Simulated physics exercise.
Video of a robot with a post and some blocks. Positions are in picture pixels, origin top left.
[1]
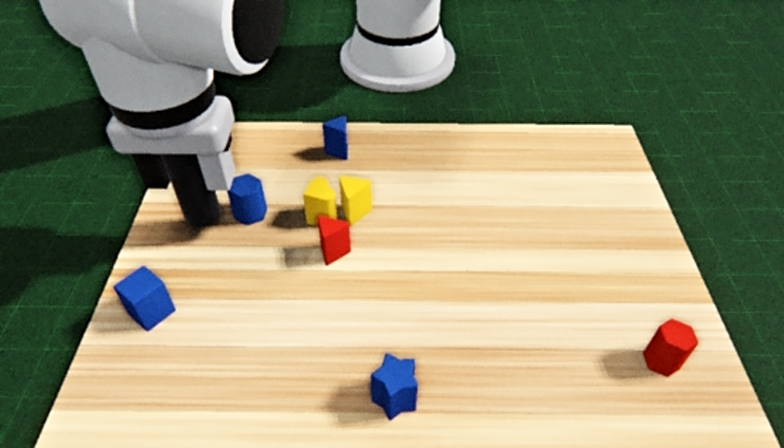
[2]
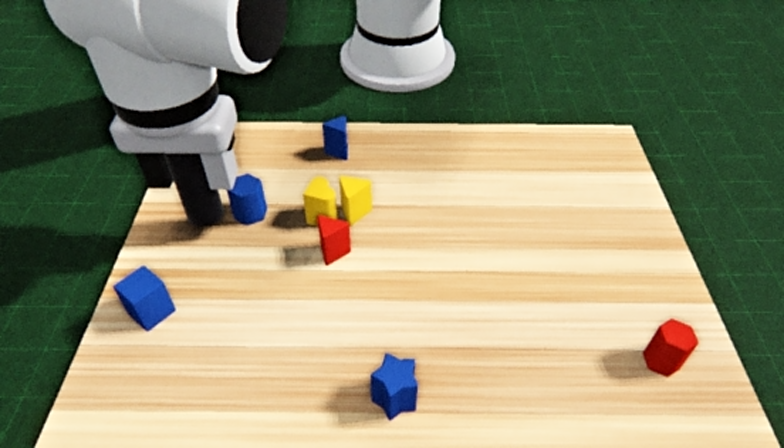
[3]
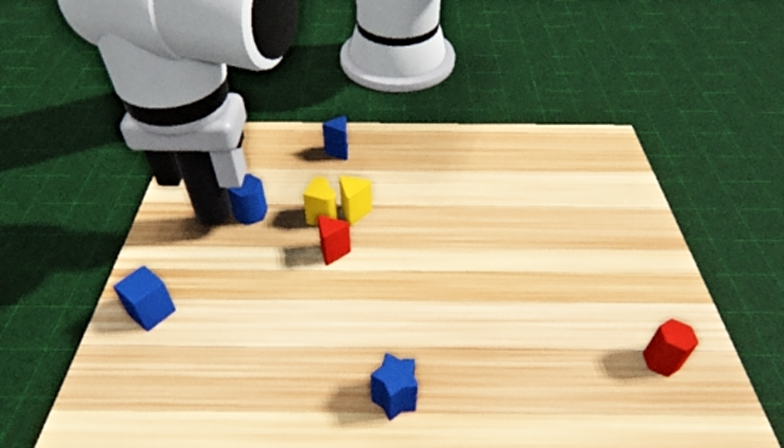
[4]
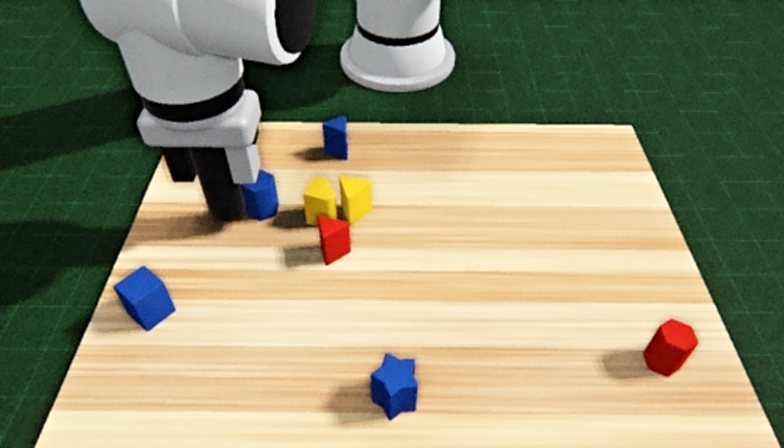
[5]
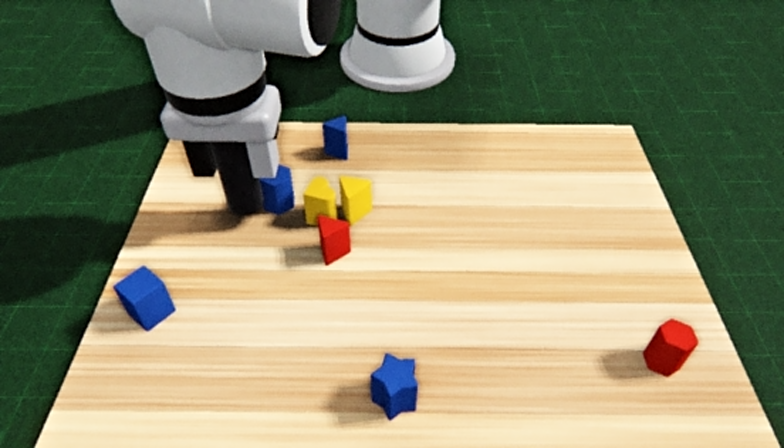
Robot arm lowering a dark post beside a blue hexagonal block, then nudging it slightly right across a wooden board of scattered blocks.
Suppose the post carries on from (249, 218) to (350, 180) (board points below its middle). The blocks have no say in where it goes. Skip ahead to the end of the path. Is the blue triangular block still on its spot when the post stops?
I'd say no.
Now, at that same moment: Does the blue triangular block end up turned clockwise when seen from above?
Going by the path, no.
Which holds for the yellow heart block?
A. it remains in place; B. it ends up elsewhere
A
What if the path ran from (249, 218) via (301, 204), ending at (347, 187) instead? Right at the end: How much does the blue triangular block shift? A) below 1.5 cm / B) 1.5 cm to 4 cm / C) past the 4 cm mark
My answer is option A.
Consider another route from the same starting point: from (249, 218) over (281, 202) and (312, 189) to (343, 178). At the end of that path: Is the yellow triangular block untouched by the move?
Yes, it checks out.
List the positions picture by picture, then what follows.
The first picture shows lower end of the post (203, 215), tops of blocks, blue hexagonal block (244, 184), yellow heart block (319, 188), blue triangular block (337, 123).
The second picture shows post (206, 214), blocks as before.
The third picture shows post (214, 212), blocks as before.
The fourth picture shows post (227, 208), blue hexagonal block (257, 180).
The fifth picture shows post (246, 203), blue hexagonal block partly hidden, yellow heart block (319, 188), blue triangular block (337, 123).
The first path, step by step. One third of the way, post (282, 190); blue hexagonal block (307, 159), turned 15° anticlockwise.
Two thirds of the way, post (317, 177); blue hexagonal block (334, 144), turned 50° anticlockwise.
At the end, post (349, 166); blue hexagonal block (357, 131), turned 80° anticlockwise; yellow heart block not moved; blue triangular block (342, 119), turned 50° anticlockwise.
